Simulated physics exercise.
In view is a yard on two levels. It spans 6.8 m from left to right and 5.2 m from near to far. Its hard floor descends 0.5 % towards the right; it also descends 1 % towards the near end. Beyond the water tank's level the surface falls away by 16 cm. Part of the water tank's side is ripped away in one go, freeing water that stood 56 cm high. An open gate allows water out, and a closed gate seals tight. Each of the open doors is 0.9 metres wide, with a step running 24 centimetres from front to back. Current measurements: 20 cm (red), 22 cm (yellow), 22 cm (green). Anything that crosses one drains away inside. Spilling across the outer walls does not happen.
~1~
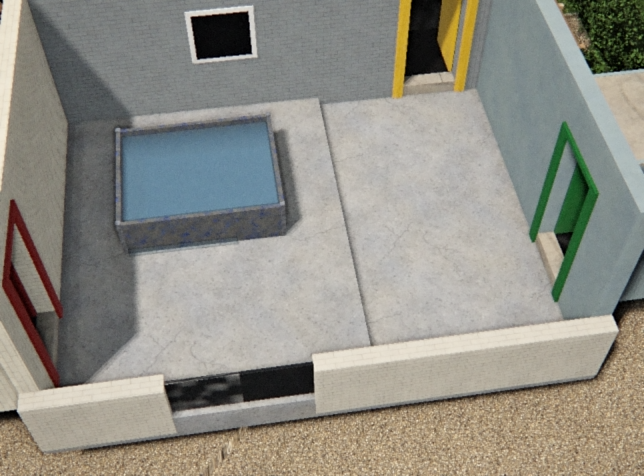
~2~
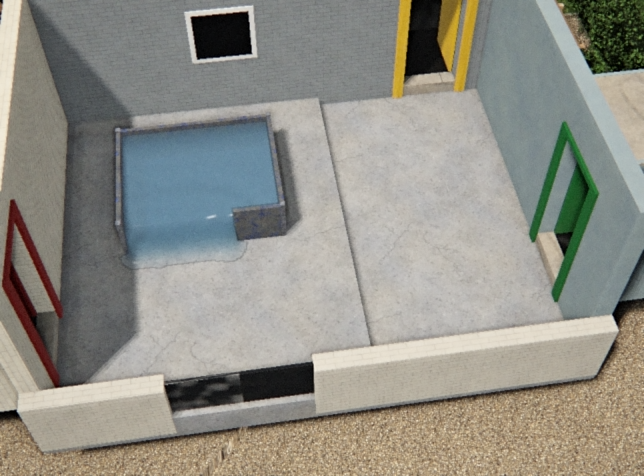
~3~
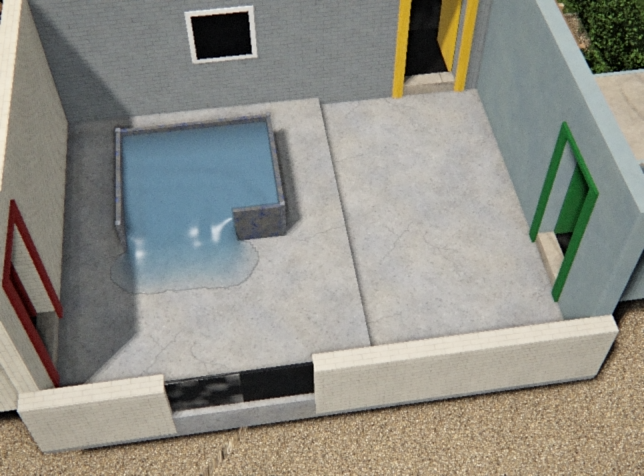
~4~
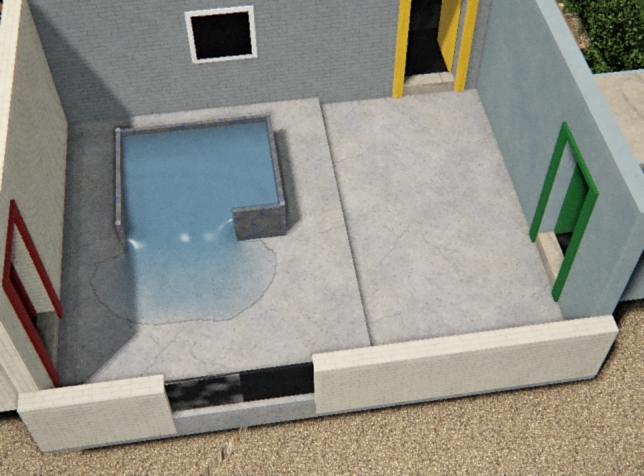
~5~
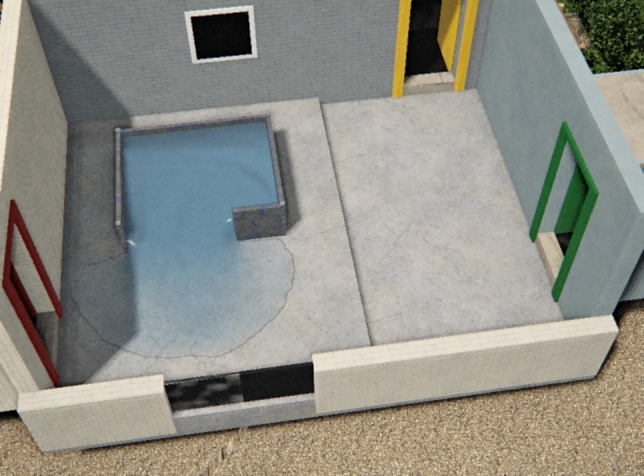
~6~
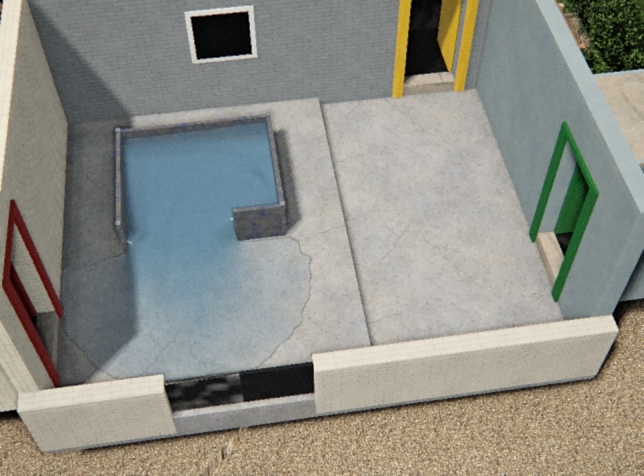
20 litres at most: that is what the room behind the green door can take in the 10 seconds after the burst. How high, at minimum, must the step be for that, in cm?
12 cm.
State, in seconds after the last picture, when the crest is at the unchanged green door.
Roughly at 4.5 s.
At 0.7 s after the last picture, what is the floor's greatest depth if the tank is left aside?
It gets to close to 36 centimetres there.
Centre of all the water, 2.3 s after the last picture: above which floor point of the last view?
My guess is close to (203, 289).
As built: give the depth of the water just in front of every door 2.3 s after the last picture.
In cm - red: 25, yellow: 0, green: 0.
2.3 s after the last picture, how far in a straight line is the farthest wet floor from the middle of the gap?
Close to 5.6 metres, I'd say.
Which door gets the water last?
That's the yellow door, which comes last.
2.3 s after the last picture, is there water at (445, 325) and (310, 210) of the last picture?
First spot swamped, second untouched.
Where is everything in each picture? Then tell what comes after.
In the first picture, the water tank at (198, 170) is whole and still, 56 cm deep; the green door at (559, 223) is dry.
In the second picture, the gap is at (181, 235), the front 0.3 m out at (212, 257); the back of the water tank holds 56 cm.
In the third picture, the gap is at (182, 237), the front 0.7 m out at (149, 289); the back of the water tank holds 56 cm.
In the fourth picture, the gap is at (182, 237), the front 1.3 m out at (204, 316); the back of the water tank holds 56 cm.
In the fifth picture, the front is at (198, 352), 1.8 m from the gap at (182, 237); 3.7 m2 of floor is wet, 51 cm left at the back.
In the sixth picture, water pours out at (182, 237) and has run 2.3 m, to a hidden place; about 5 cm deep outside, 46 cm at the back; the green door at (559, 223), 5.2 m from the gap, is still 3.5 m from the nearest water.
Then, 0.7 s after the last picture water covers 25 % of the floor, deepest (36 cm) near (158, 402); it has not reached the green door.
Then, 2.3 s after the last picture water covers 40 % of the floor, deepest (28 cm) near (56, 416); it has not reached the green door.
Then, 9.3 s after the last picture water covers 90 % of the floor, deepest (14 cm) near (398, 102); 10 cm at the green door, 0 litres in over its 22 cm step.
At the green door as built, the water peaked near 16 cm, 4.5 s after the last picture.
With a step of 10 cm, 49 litres would have come in within the 10 s; with 13.5 cm, 9 litres. So under 20 litres takes about 12 cm.
